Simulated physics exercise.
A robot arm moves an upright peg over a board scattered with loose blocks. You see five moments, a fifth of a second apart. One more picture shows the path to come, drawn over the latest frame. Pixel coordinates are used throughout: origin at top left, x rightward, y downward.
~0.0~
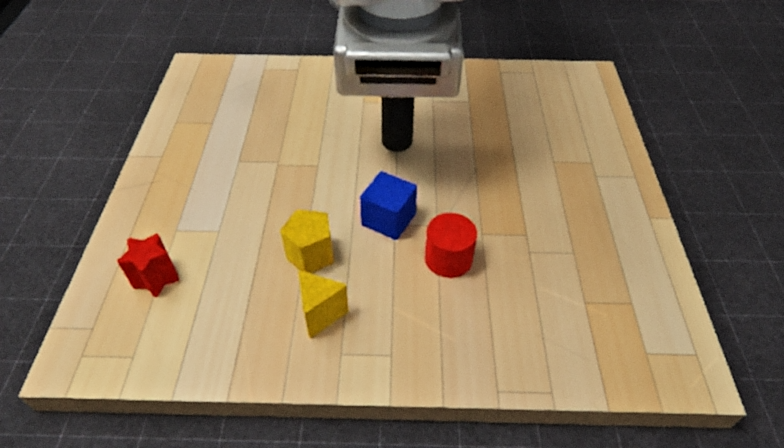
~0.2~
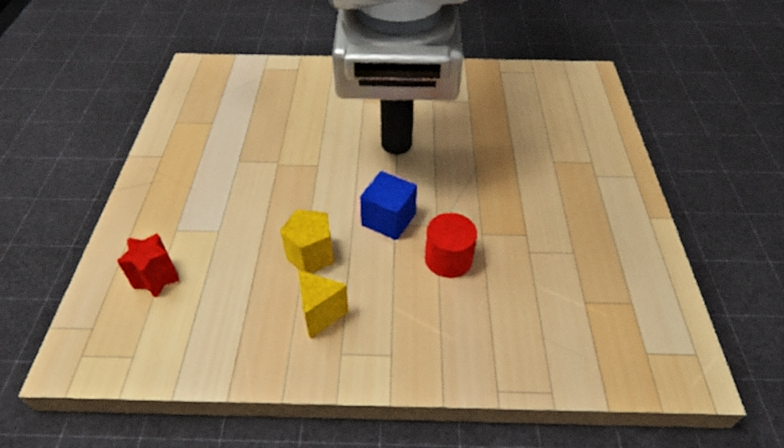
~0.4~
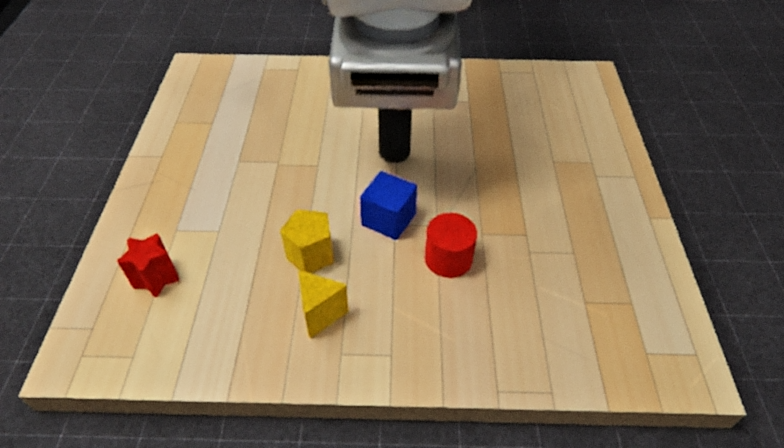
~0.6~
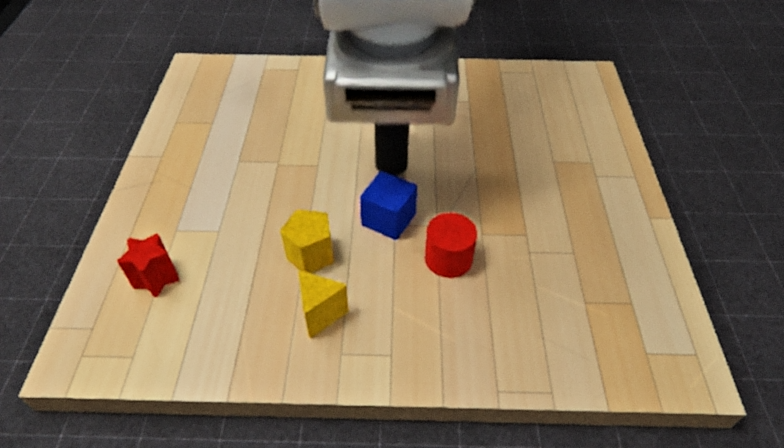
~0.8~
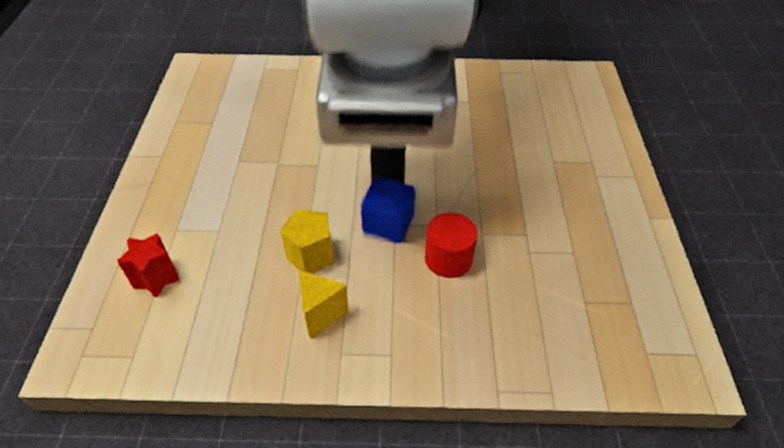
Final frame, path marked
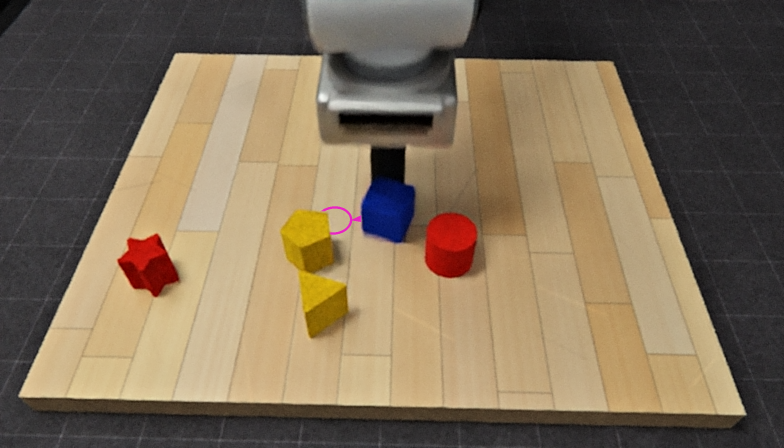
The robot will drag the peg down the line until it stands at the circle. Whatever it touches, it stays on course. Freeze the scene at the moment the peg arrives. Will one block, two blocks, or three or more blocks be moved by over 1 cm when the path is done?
By the end of the path, one block has moved more than about a centimetre.
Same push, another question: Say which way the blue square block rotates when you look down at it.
From above, it turns counterclockwise.
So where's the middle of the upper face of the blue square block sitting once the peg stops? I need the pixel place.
At roughly (386, 216).
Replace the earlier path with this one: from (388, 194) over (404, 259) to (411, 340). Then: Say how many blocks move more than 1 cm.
The count is one.
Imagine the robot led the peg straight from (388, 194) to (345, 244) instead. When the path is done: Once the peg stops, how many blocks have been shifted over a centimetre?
Counting only shifts above 1 cm, I get one block.
Drawn move, from (388, 194) over (378, 210) and (358, 220) to (334, 220).
What follows on the original path. Halfway along, peg (369, 210); blue square block (386, 216), turned 45° anticlockwise.
At the end, peg (333, 213); yellow five-sided block still; blue square block (386, 216), turned 45° anticlockwise.
